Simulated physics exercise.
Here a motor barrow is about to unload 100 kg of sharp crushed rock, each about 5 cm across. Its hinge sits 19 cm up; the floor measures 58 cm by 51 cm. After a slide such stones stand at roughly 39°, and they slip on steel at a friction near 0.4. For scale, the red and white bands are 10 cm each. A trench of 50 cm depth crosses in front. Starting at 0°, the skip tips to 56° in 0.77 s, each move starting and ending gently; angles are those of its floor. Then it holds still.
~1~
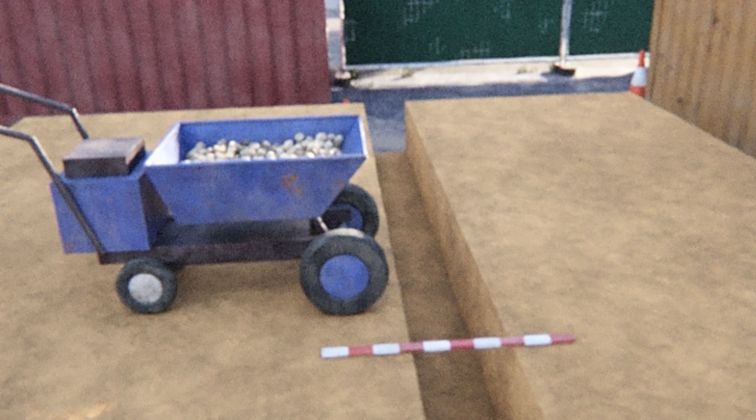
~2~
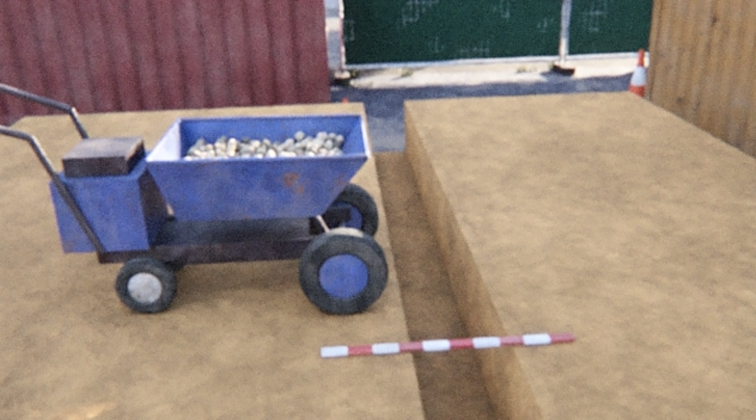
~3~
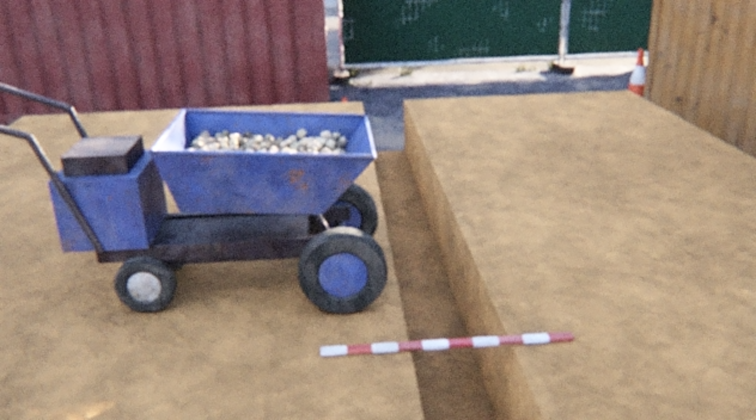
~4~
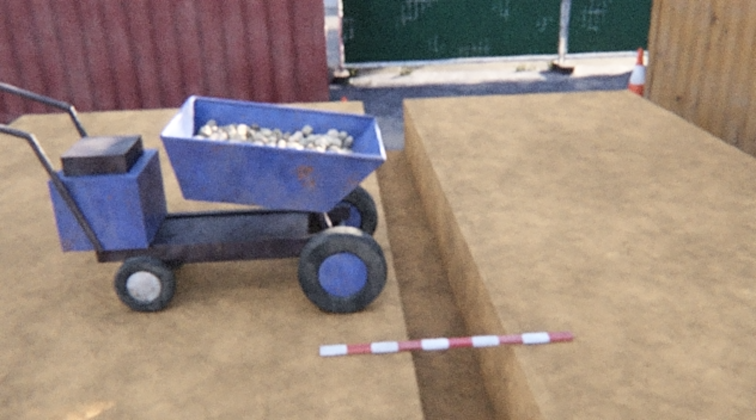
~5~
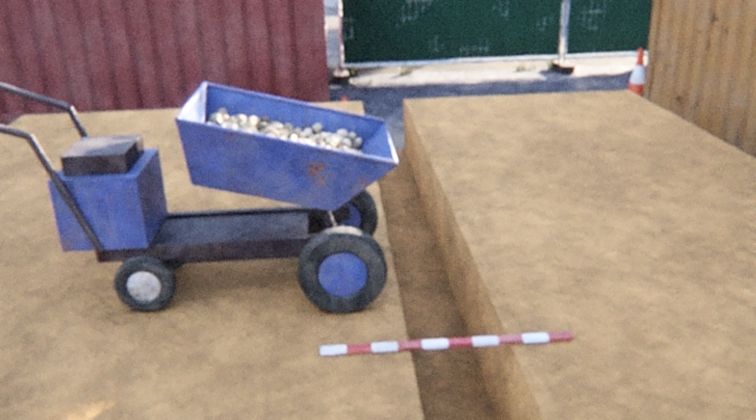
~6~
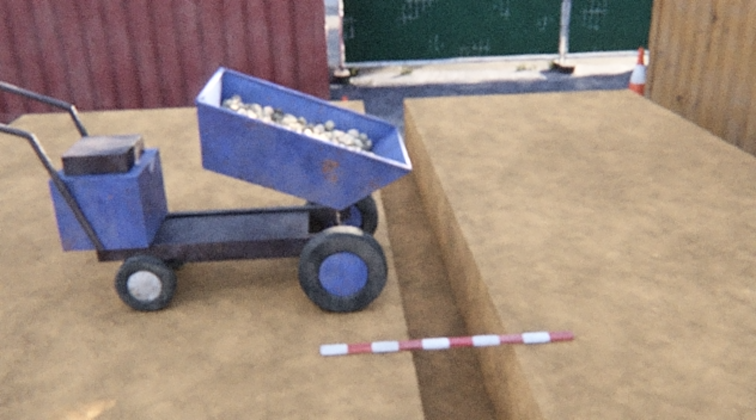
Beside a narrow trench, a blue motor barrow's stone-filled skip gradually tilts toward the right.
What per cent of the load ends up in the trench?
About 11 per cent.
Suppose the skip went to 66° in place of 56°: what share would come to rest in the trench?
In that case some 20 per cent.
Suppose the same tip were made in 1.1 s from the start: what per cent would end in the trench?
It would be near 10 per cent.
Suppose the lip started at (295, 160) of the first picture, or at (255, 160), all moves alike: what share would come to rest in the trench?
About 30 and 25 per cent.
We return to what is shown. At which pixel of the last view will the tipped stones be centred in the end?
Around (498, 271).
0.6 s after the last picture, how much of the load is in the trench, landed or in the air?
Some 0 per cent.
Then, 0.3 s after the last picture the floor is at 47°, 100 % in the skip; the foremost stones are at (417, 187).
Then, 0.6 s after the last picture the floor is at 56°, 98 % in the skip, 2 % in the trench; the foremost stones are at (480, 213).
Then, 0.9 s after the last picture the floor is at 56°, 76 % in the skip, 9 % in the trench, 15 % past the trench; the foremost stones are at (543, 266).
Then, 2.9 s after the last picture the floor is at 56°, 70 % in the skip, 11 % in the trench, 19 % past the trench; the foremost stones are at (580, 253).
